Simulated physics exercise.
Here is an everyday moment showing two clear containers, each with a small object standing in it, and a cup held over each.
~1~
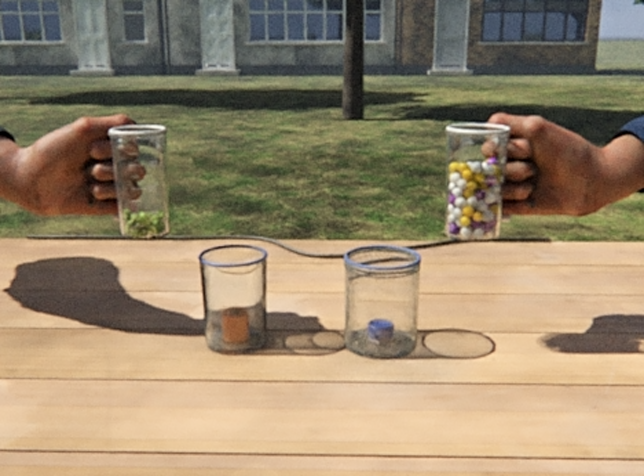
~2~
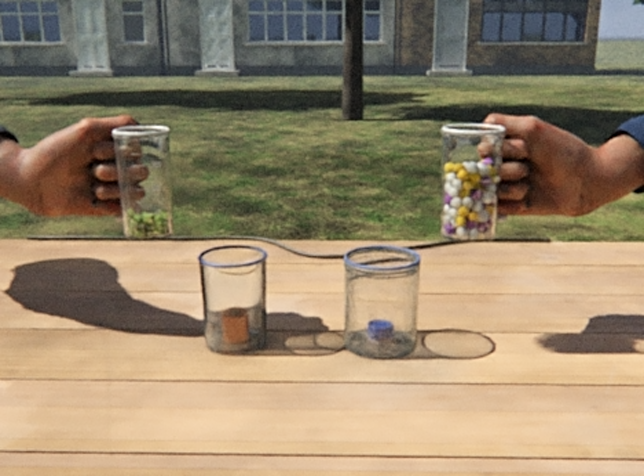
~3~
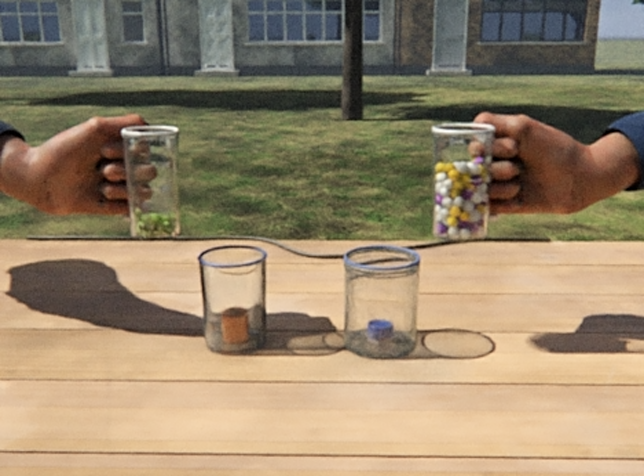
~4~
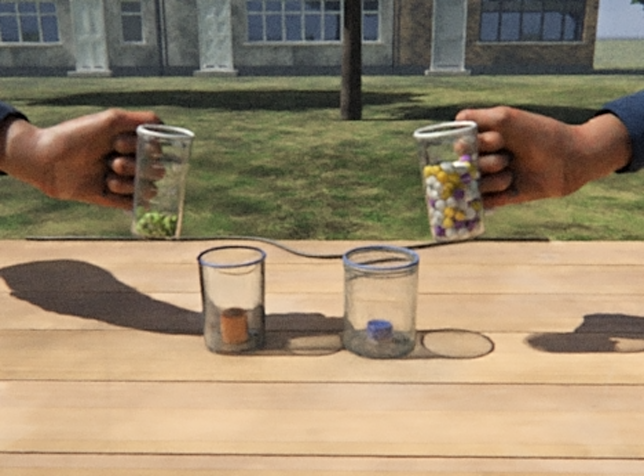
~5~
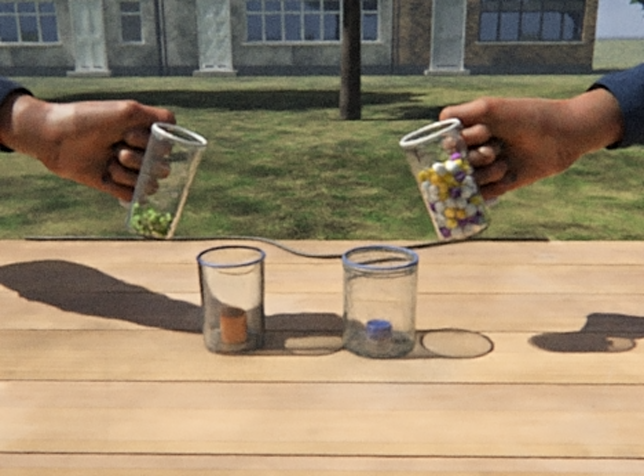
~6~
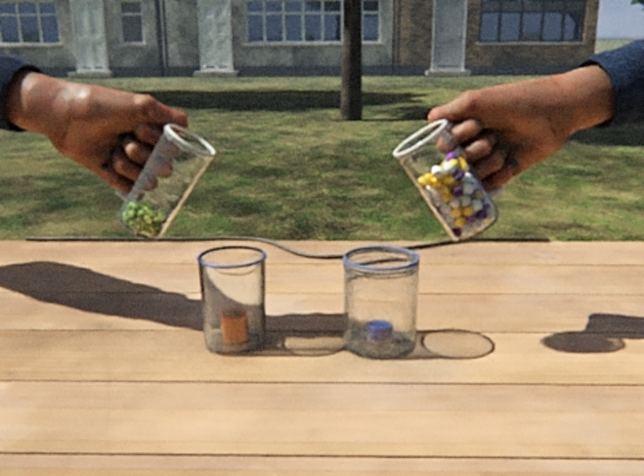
Two hands brought a cup of green peas and a fuller cup of colourful beads inward, then tilted them toward each other above two clear containers, each with a small object inside.
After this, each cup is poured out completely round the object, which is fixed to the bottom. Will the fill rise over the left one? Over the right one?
Once emptied, the left one peeks out and the right one is out of sight.
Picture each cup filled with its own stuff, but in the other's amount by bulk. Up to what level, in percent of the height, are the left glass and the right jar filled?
Some 65 for the left one, some 15 for the right one.
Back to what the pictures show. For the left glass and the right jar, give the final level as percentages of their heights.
Some 20 left; 45 right.
Then, 0.44 s on from there, left glass empty, all of its cupful still in the cup; right jar empty, all of its cupful still in the cup.
Then, 0.91 s on from there, left glass empty, all of its cupful still in the cup; right jar nearly empty, nearly all of its cupful still in the cup.
Then, 1.47 s on from there, left glass nearly empty, none of its cupful still in the cup; right jar a third full, none of its cupful still in the cup.
In the end, left glass nearly empty (surface near (235, 324)), nothing beside it; right jar half full (surface near (380, 302)), nothing beside it; the left thing is still showing; the right thing is covered.
